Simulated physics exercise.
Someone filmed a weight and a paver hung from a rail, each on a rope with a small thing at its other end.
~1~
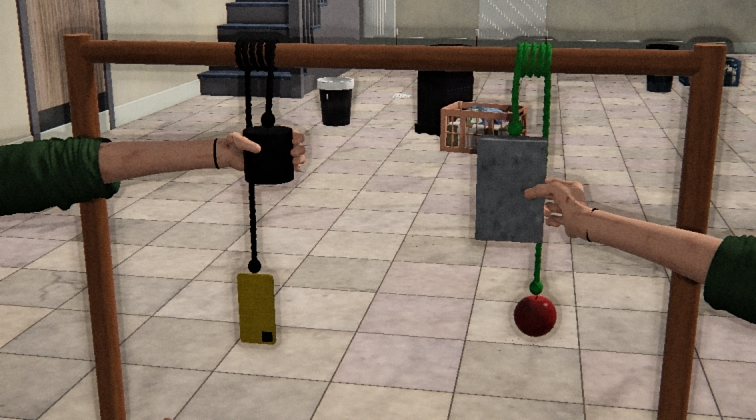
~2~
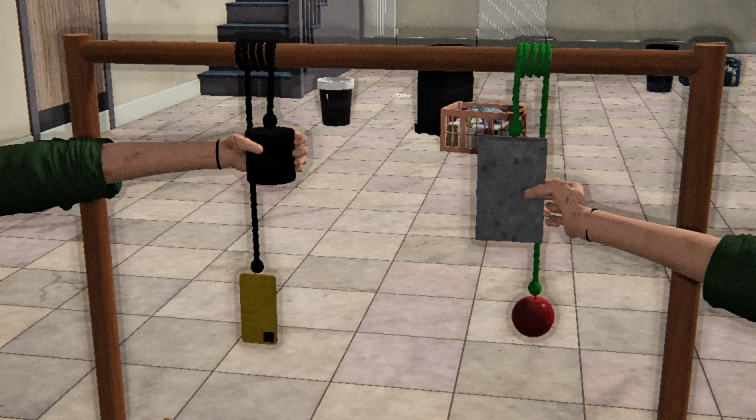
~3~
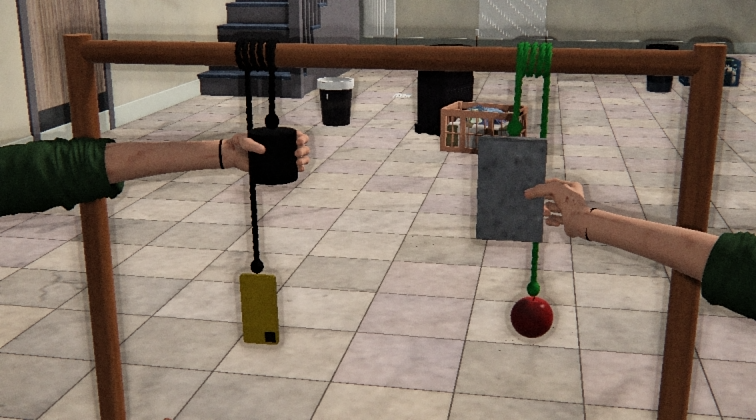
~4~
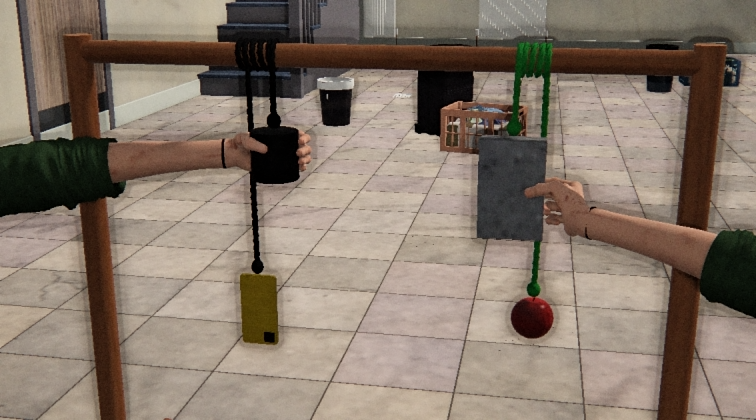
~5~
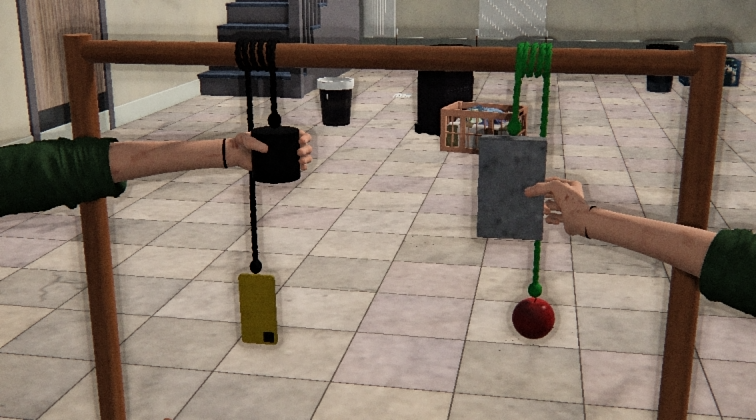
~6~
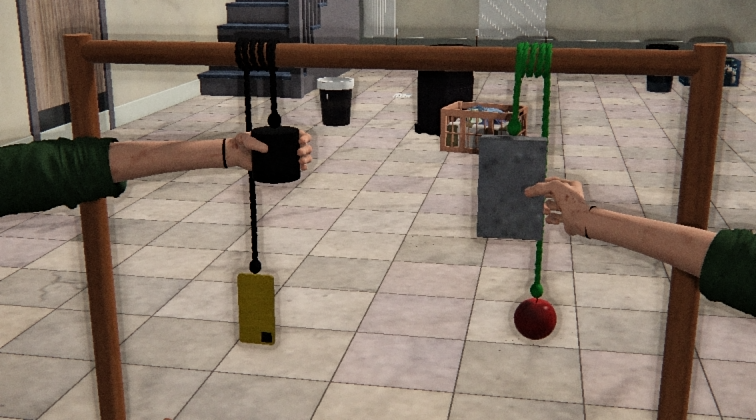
Two hands hold a black cylinder and a grey slab nearly still while roped objects sway slightly.
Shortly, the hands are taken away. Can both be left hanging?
In the end the weight remains in place. The paver remains in place.
Then, 0.36 s on from there, weight off the floor near (275, 150); paver off the floor near (514, 186).
In the end, weight off the floor near (274, 151); paver off the floor near (516, 185). The weight stays hanging and the paver is held.
